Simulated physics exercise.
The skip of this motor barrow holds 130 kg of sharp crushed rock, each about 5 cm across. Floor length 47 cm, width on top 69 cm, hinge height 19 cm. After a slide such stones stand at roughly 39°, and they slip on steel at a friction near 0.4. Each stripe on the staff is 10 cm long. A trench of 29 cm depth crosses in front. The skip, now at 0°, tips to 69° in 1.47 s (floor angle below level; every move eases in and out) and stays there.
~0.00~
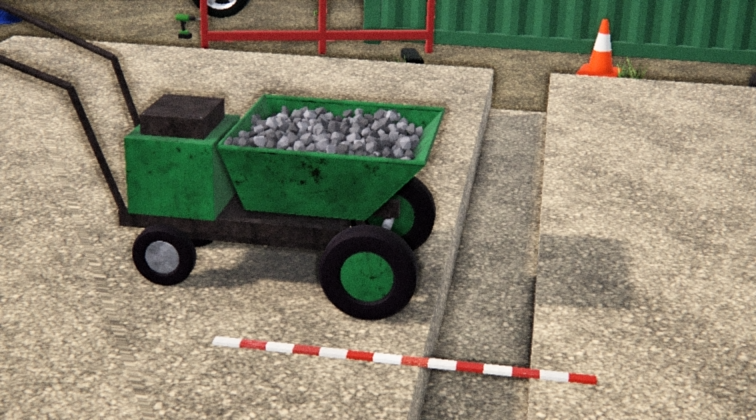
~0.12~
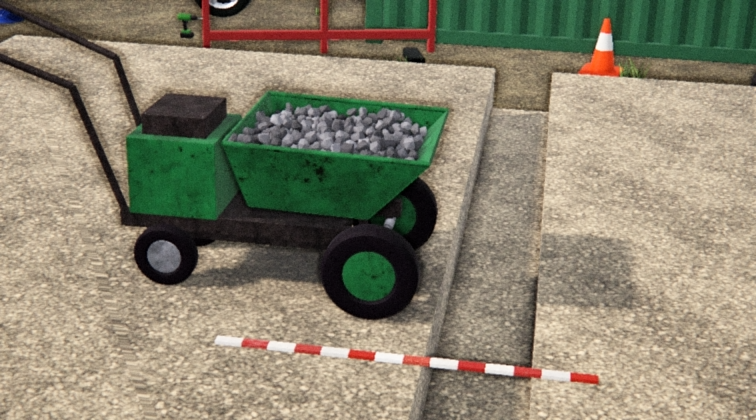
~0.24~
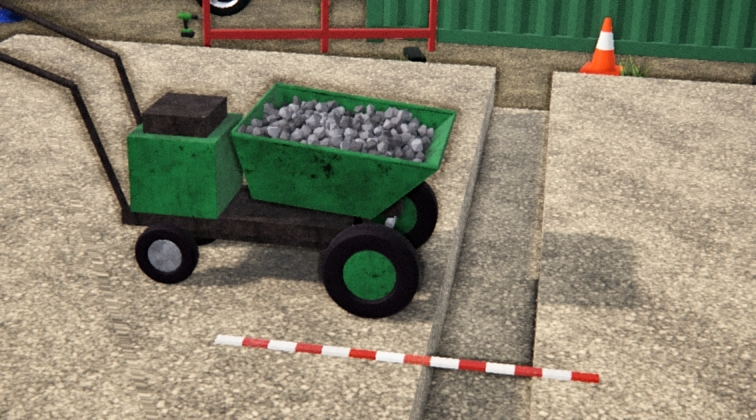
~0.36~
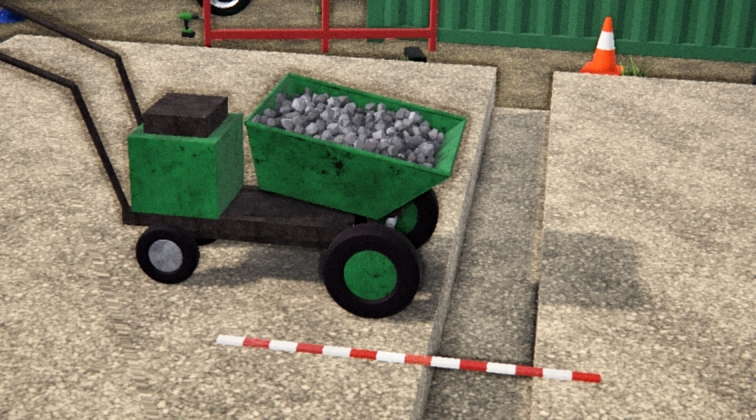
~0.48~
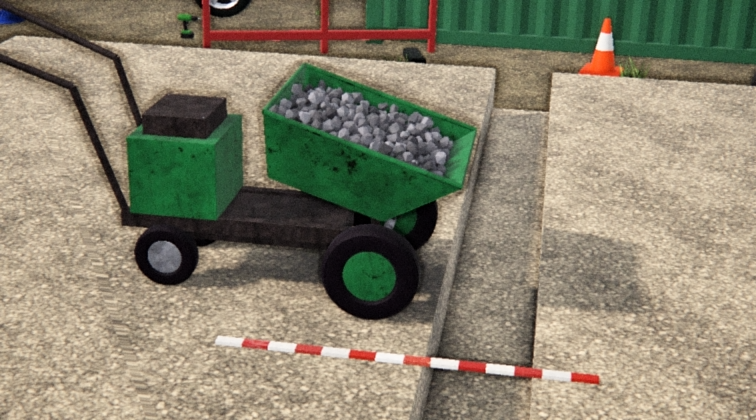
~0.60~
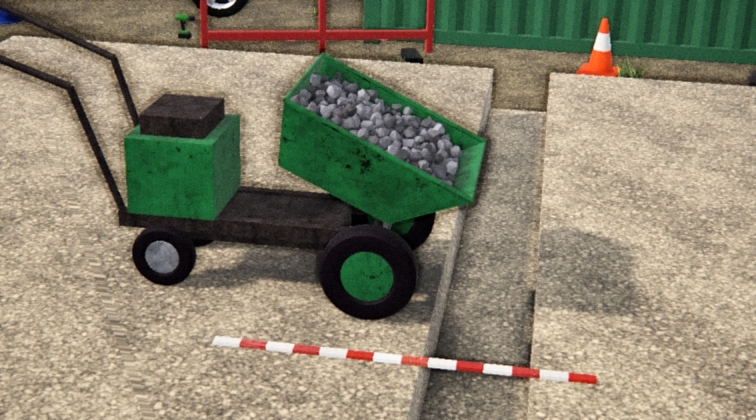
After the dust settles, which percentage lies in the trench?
Close to 66 in a hundred.
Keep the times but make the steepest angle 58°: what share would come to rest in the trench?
In that case some 25 per cent.
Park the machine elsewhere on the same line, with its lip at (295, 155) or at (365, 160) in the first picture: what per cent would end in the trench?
Near 50 per cent from the first place, 100 from the second.
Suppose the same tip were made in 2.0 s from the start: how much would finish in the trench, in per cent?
Then about 70 per cent.
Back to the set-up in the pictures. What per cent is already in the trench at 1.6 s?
About 15 per cent by then.
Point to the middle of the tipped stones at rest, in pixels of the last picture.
Their middle is at about (518, 331).
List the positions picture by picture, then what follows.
In the first frame, the skip is at 0°, its lip at (425, 164); the top of the load is at (362, 122).
In the second frame, the skip is at 1°, its lip at (430, 165); the top of the load is at (337, 121); the stones move at 0.2 m/s on average.
In the third frame, the skip is at 5°, its lip at (438, 168); the top of the load is at (304, 116); the stones move at 0.3 m/s on average.
The fourth frame shows lip at (450, 176), floor tilted 10°, highest stones at (299, 107); the stones move at 0.4 m/s on average.
In the fifth frame, the skip is at 17°, its lip at (462, 187); the top of the load is at (307, 99); the stones move at 0.5 m/s on average.
The sixth frame shows lip at (472, 201), floor tilted 25°, highest stones at (322, 89); the stones move at 0.5 m/s on average.
After 1.1 s the floor is at 58°; 99 % in the skip, 1 % in the trench; the foremost stones are at (519, 246).
After 1.6 s the floor is at 69°; 71 % in the skip, 15 % in the trench, 14 % past the trench; the foremost stones are at (606, 320).
After 1.9 s the floor is at 69°; 42 % in the skip, 27 % in the trench, 31 % past the trench; the foremost stones are at (651, 307).
After 3.9 s the floor is at 69°; 3 % in the skip, 66 % in the trench, 31 % past the trench; the foremost stones are at (665, 297).
